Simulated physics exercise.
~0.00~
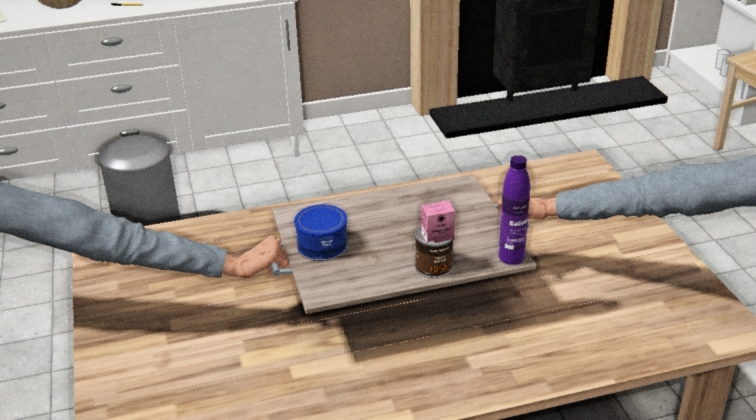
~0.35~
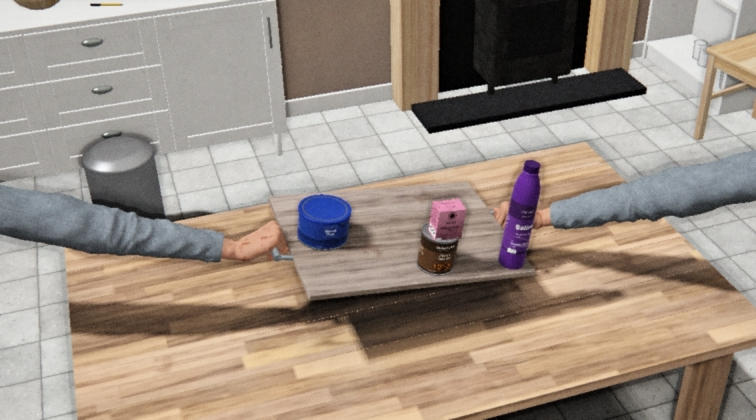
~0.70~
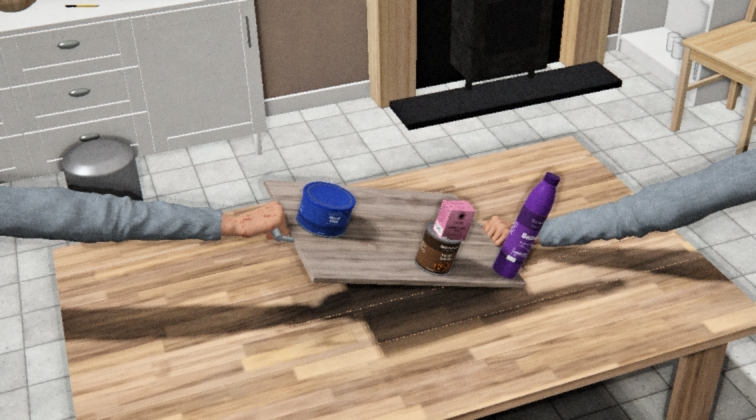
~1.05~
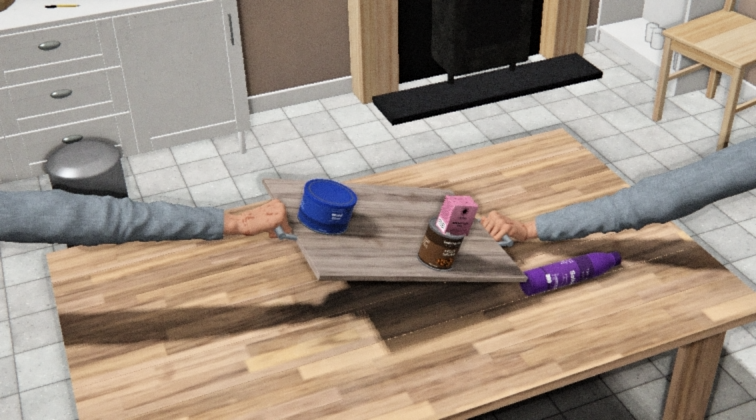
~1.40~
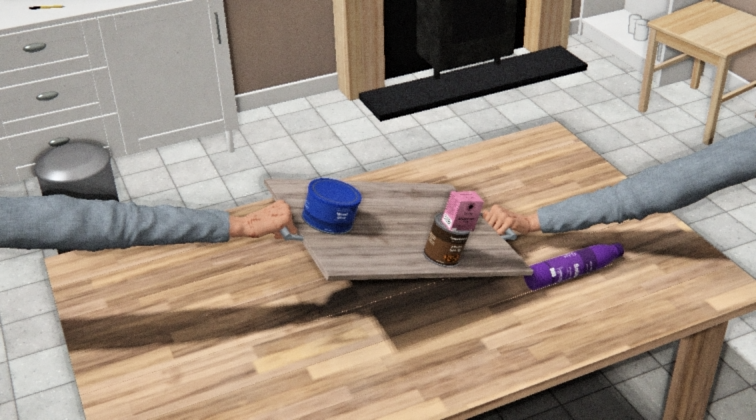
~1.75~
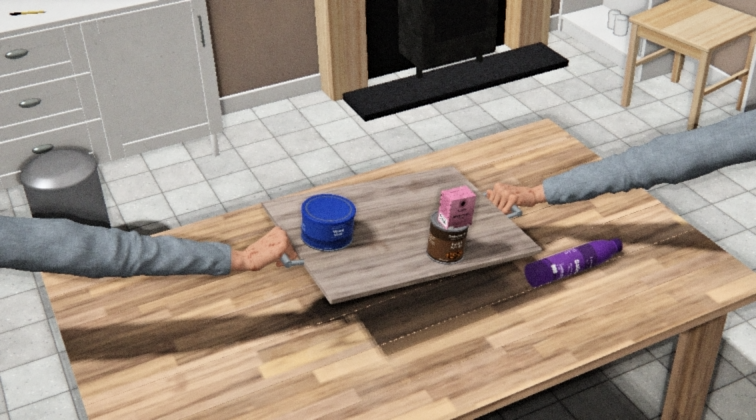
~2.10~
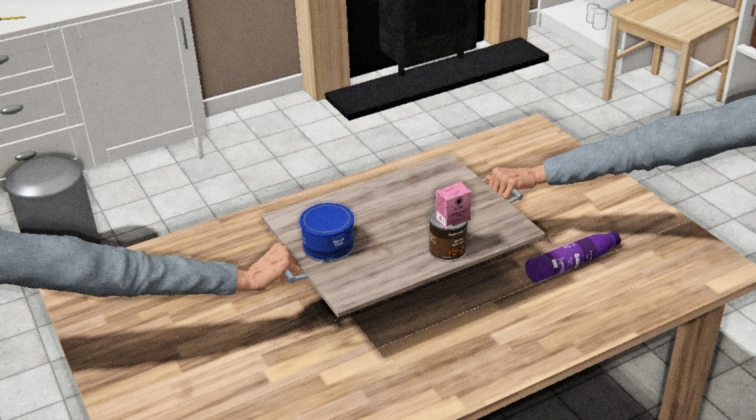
In this clip, two hands hold a rimless tray carrying a blue tub, a brown tin, a pink carton and a purple bottle above a wooden table. The tray's right edge dips, the bottle topples onto the table, and the tray tilts back with the others still aboard.
